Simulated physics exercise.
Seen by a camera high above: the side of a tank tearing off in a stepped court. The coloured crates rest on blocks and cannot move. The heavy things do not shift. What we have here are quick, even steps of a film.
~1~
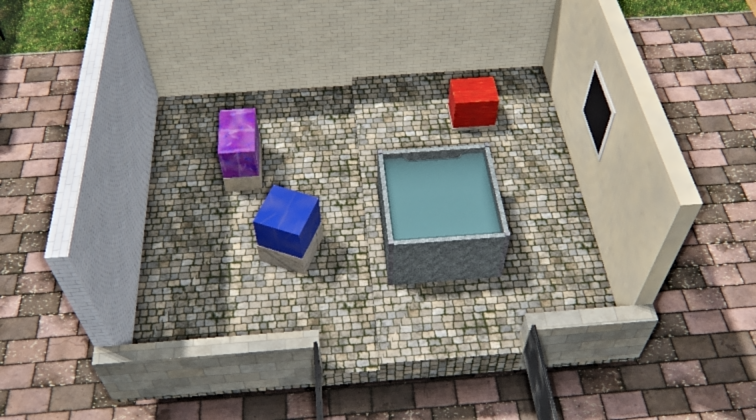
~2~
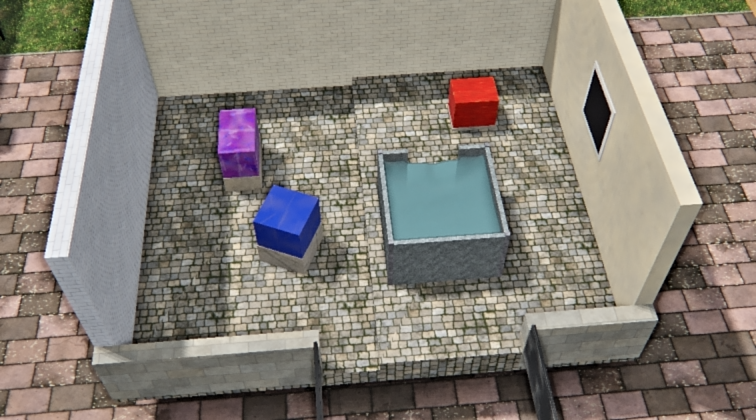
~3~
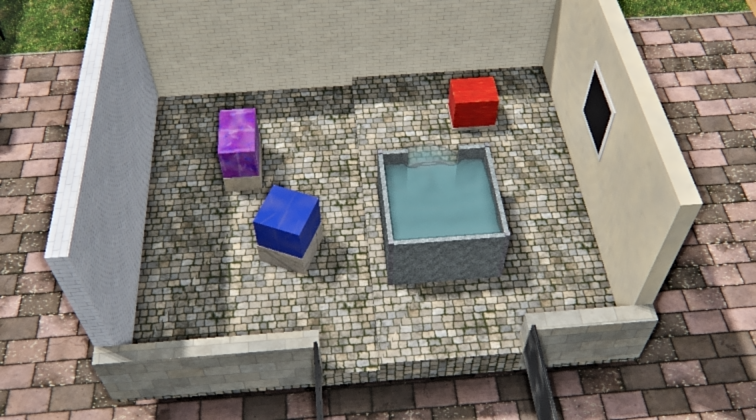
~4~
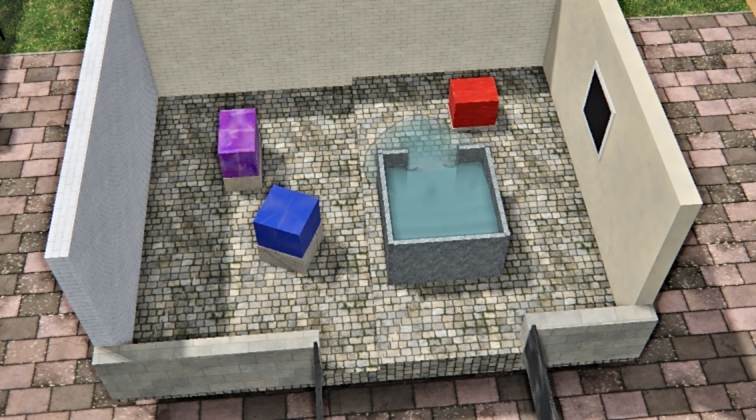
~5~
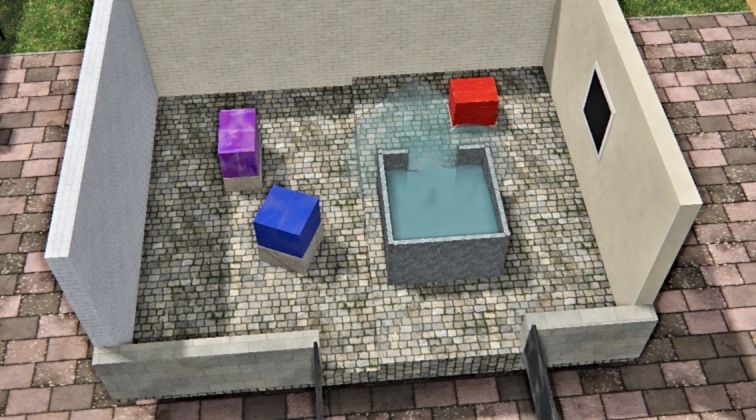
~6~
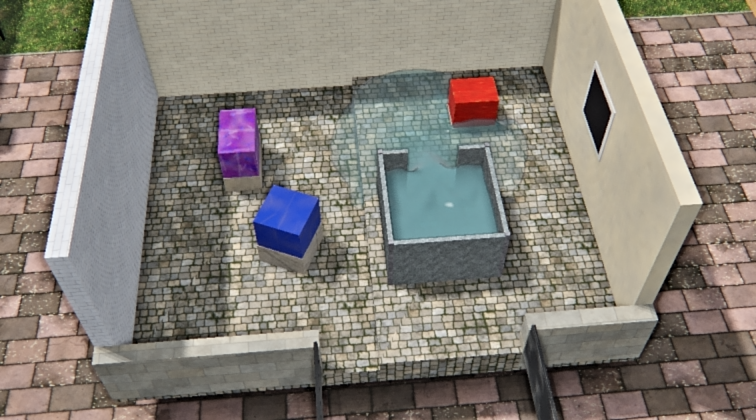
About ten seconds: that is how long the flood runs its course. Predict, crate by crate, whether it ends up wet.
In the end the purple crate is safe from the water, the blue crate is safe from the water, the red crate is caught by the water.
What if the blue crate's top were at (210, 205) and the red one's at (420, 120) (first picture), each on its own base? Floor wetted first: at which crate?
The red-painted one.
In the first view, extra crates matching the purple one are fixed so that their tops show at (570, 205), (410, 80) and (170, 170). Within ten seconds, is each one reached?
Outcome, in listed order: Is missed, is inundated, is missed.
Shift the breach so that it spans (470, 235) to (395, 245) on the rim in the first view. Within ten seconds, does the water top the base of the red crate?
Looking at it, the red crate is left untouched.
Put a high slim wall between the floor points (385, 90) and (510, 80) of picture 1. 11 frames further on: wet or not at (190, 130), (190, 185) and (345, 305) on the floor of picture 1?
As listed: Awash, dry, clear.
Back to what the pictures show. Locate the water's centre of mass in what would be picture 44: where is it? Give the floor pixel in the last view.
About (375, 187).
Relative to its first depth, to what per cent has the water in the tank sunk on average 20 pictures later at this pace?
Close to 30 %.
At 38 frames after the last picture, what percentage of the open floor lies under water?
Close to 85 %.
A moment on, water covers 30 % of the floor; the purple crate not reached, the blue crate not reached, the red crate water round its plinth.
Next, water covers 40 % of the floor; the purple crate water round its plinth, the blue crate water round its plinth, the red crate water round its plinth.
Then, water covers 55 % of the floor; the purple crate water round its plinth, the blue crate water round its plinth, the red crate water round its plinth.
Later, water covers 85 % of the floor; the purple crate water round its plinth, the blue crate water round its plinth, the red crate water round its plinth.
In the end, water covers 95 % of the floor; the purple crate stayed above the water, the blue crate stayed above the water, the red crate was topped.
